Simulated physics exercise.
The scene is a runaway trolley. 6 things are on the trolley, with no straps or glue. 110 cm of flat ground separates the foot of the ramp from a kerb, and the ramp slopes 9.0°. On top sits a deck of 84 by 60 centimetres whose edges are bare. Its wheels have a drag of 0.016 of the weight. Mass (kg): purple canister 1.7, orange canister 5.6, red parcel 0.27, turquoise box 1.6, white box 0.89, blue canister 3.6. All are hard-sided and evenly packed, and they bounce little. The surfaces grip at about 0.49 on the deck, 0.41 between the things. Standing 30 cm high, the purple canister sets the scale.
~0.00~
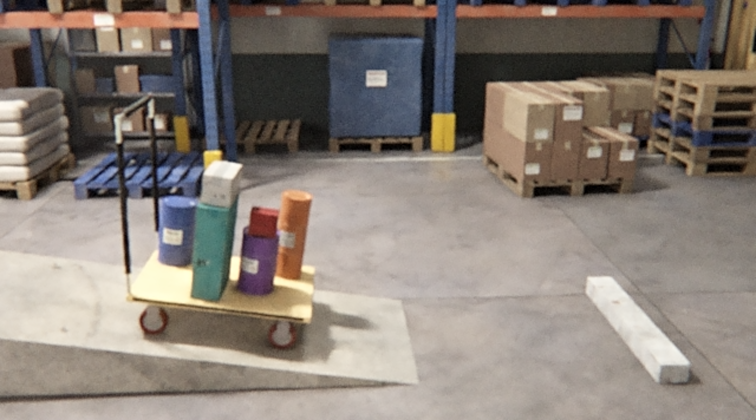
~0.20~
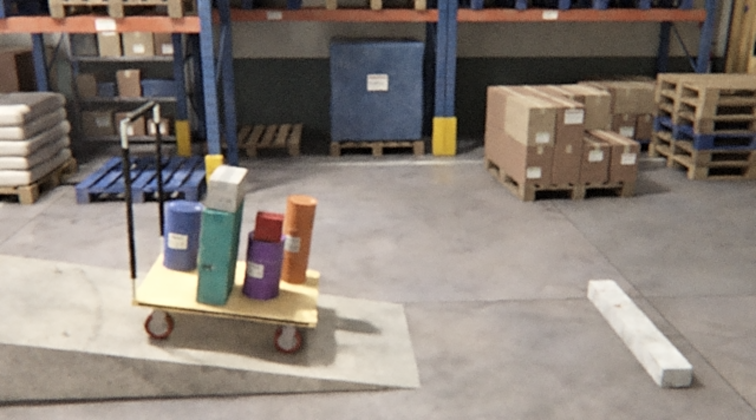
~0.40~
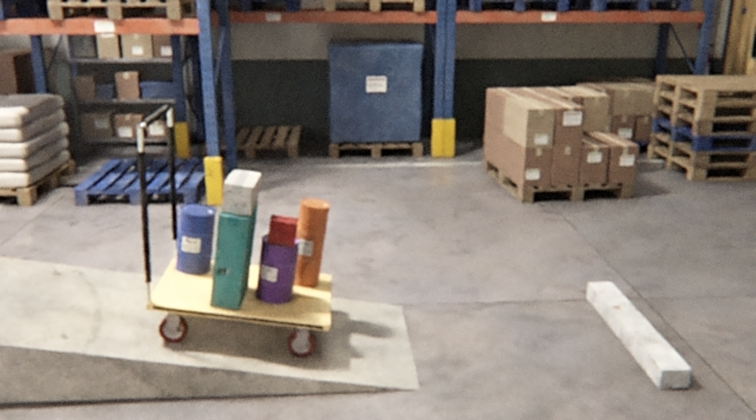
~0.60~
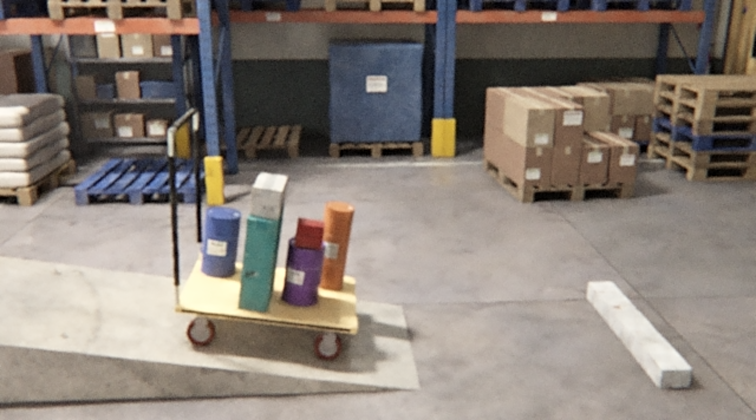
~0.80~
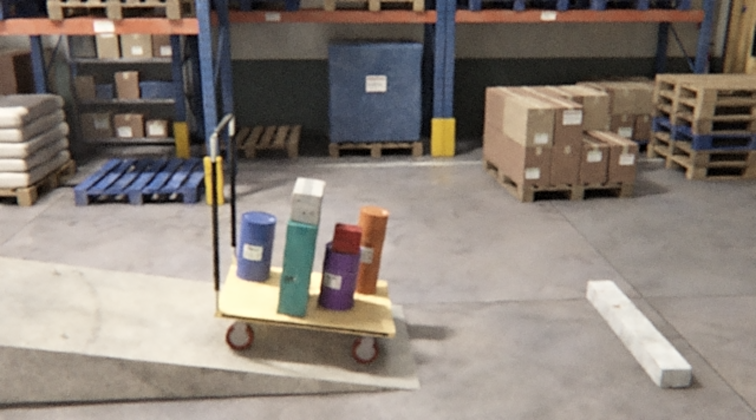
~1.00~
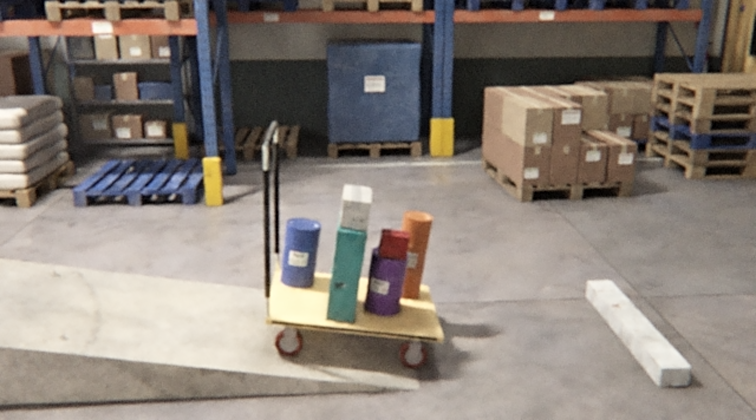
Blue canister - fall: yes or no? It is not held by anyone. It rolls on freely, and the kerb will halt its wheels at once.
No.
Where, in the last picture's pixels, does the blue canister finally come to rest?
Somewhere around (520, 264).
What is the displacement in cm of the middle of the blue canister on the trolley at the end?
Roughly 14 centimetres.
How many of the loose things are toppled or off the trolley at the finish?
Count: 5.
After 1.80 s, trolley at the kerb; blue canister moved 11 cm near (514, 263); white box 13° off its base; turquoise box 13° off its base.
After 2.00 s, trolley at the kerb; orange canister and red parcel now off the trolley; blue canister 5° off its base near (523, 262); white box 50° off its base.
After 2.20 s, trolley at the kerb; white box now off the trolley; blue canister moved 14 cm near (520, 263); turquoise box 40° off its base.
After 2.60 s, trolley at the kerb; purple canister now off the trolley; blue canister moved 14 cm near (520, 264); turquoise box 58° off its base.
In the end (3.5 s), off the trolley and tipped over, purple canister, orange canister and red parcel; off the trolley but upright, white box; toppled on the trolley, turquoise box; not toppled but over 10 cm from the start, blue canister. At the end, from the last picture's camera, blue canister near (520, 264).
